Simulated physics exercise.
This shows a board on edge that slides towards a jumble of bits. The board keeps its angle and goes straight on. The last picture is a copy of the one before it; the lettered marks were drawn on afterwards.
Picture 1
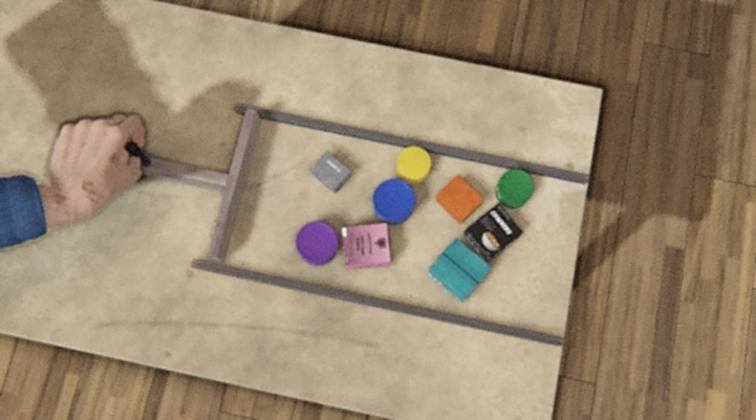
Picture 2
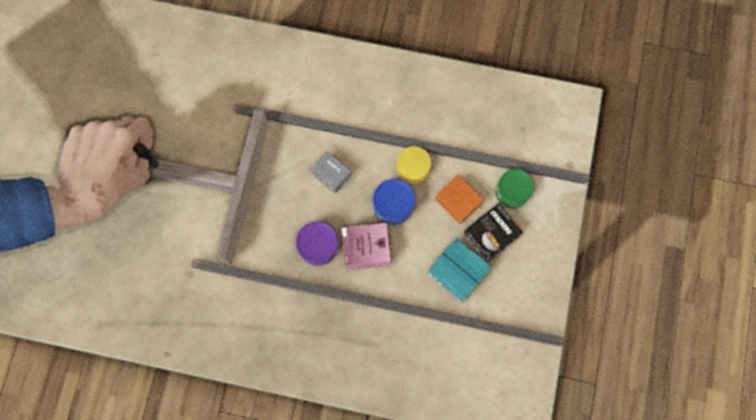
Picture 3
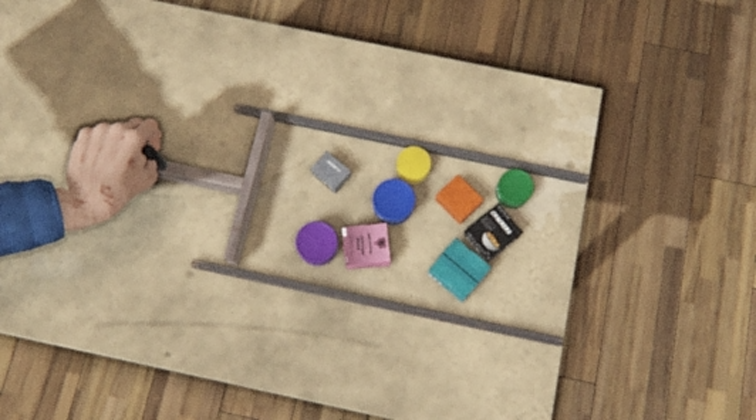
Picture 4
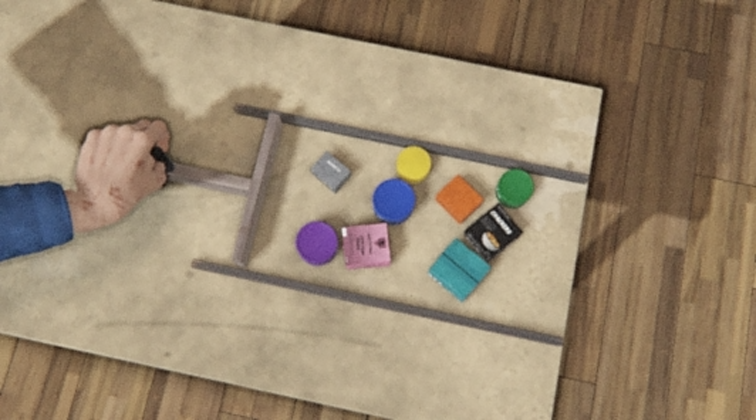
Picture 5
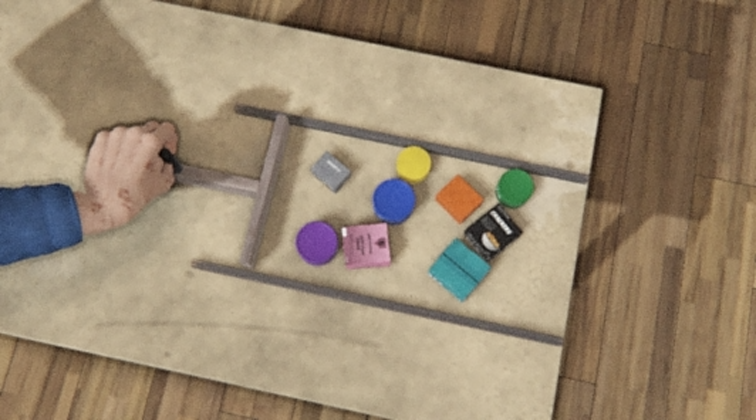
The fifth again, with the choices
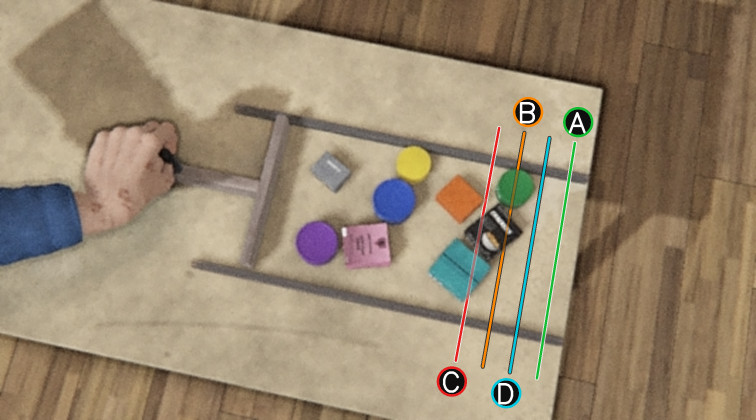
On a pale sheet over a wooden floor, a hand slowly pushed a flat bar a short way right between two rails, while the colourful tubs, boxes and packets ahead of it stayed still.
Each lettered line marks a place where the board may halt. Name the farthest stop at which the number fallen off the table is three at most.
At B, and not beyond.
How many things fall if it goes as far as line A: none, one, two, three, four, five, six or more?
Six or more.
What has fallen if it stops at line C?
It is the turquoise box.
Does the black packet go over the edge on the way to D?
Yes.
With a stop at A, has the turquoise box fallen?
Yes.
On the copy, A at (557, 256); B at (504, 245); C at (478, 240); D at (530, 251).
On B. First, board (350, 205); grey packet (381, 173); purple jar (368, 251).
Then, board (438, 223); turquoise box (543, 294); black packet (537, 238).
Finally, board (505, 237); turquoise box over the edge; black packet over the edge; three fallen.
By contrast, A drops eight; C is within the limit but short; D drops six.
